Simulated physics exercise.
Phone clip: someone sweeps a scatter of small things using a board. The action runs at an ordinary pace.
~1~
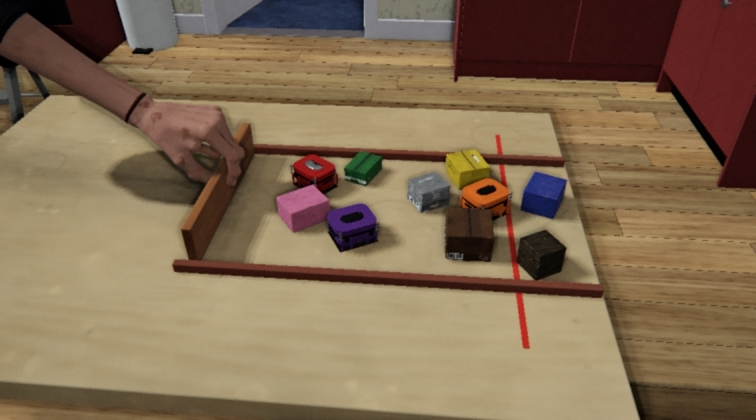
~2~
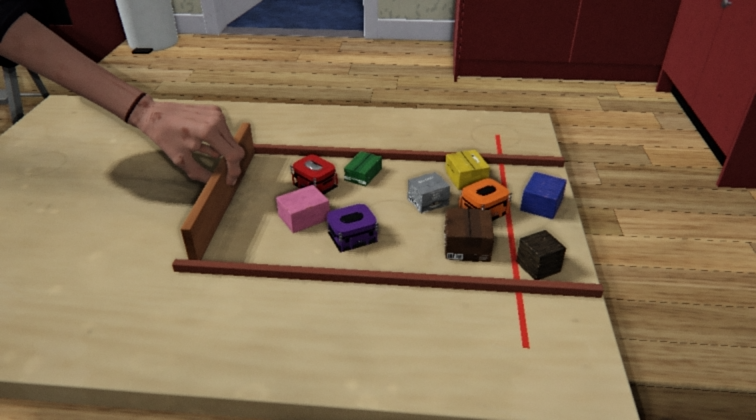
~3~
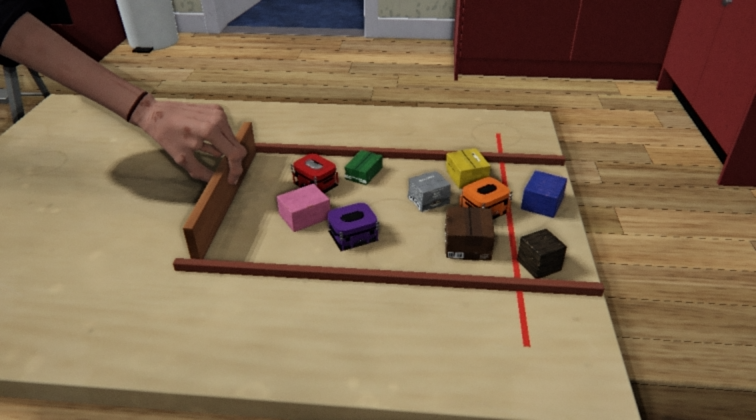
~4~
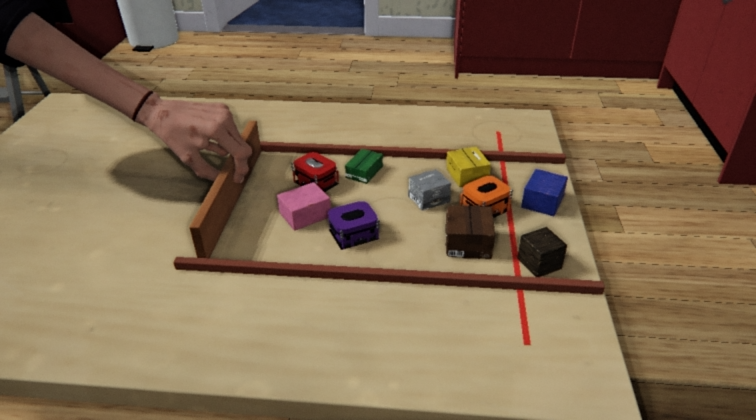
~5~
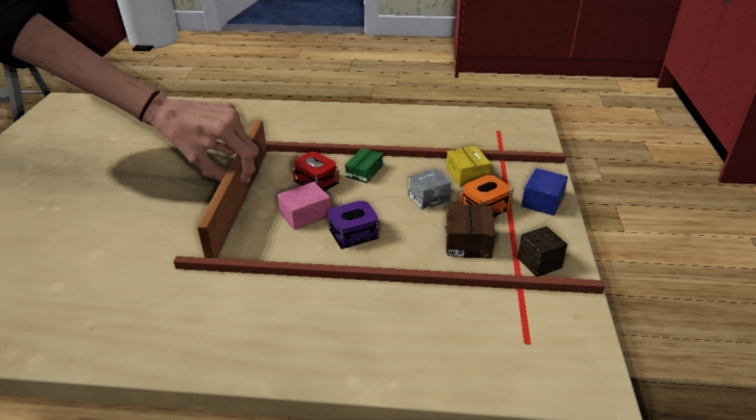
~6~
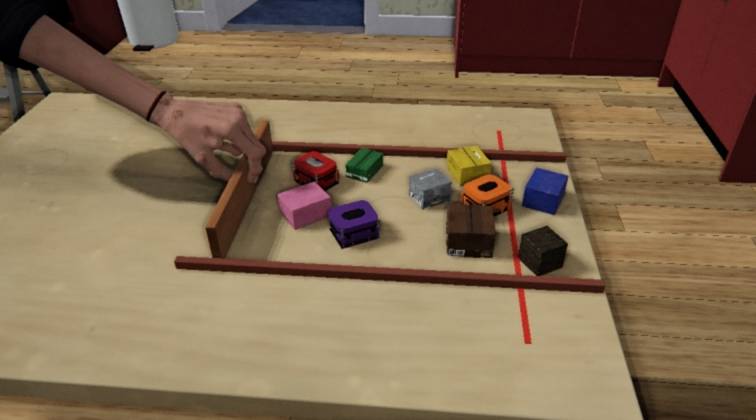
On a pale wooden tabletop, a hand slid an upright wooden board slowly to the right between two dark red rails, while the scattered colorful little boxes and cases ahead of it stayed put.
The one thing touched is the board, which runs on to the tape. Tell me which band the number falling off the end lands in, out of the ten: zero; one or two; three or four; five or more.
It lands in the one or two band.
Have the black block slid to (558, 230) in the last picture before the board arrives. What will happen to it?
Then it tumbles off.
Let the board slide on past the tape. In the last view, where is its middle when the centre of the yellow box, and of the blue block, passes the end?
Yellow box: (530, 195); blue block: (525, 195).
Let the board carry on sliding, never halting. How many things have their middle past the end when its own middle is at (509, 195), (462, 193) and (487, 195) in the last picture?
Respectively, 1, 0 and 1.
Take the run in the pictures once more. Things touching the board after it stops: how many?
All in all, 5.
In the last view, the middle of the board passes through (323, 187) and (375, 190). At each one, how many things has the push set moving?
Answer - first 4, then 5.
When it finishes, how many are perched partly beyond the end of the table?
The total here is 4.
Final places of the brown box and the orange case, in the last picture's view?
Final spots - brown box (587, 245), orange case (578, 217).
Soon after, none off yet; blue block at rest near (545, 191); black block at rest near (542, 251); orange case at rest near (486, 197).
After that, none off yet; blue block at rest near (545, 191); black block at rest near (542, 251); orange case displaced a little near (503, 205).
In the end, the number that fall off is one or two; gone, black block.
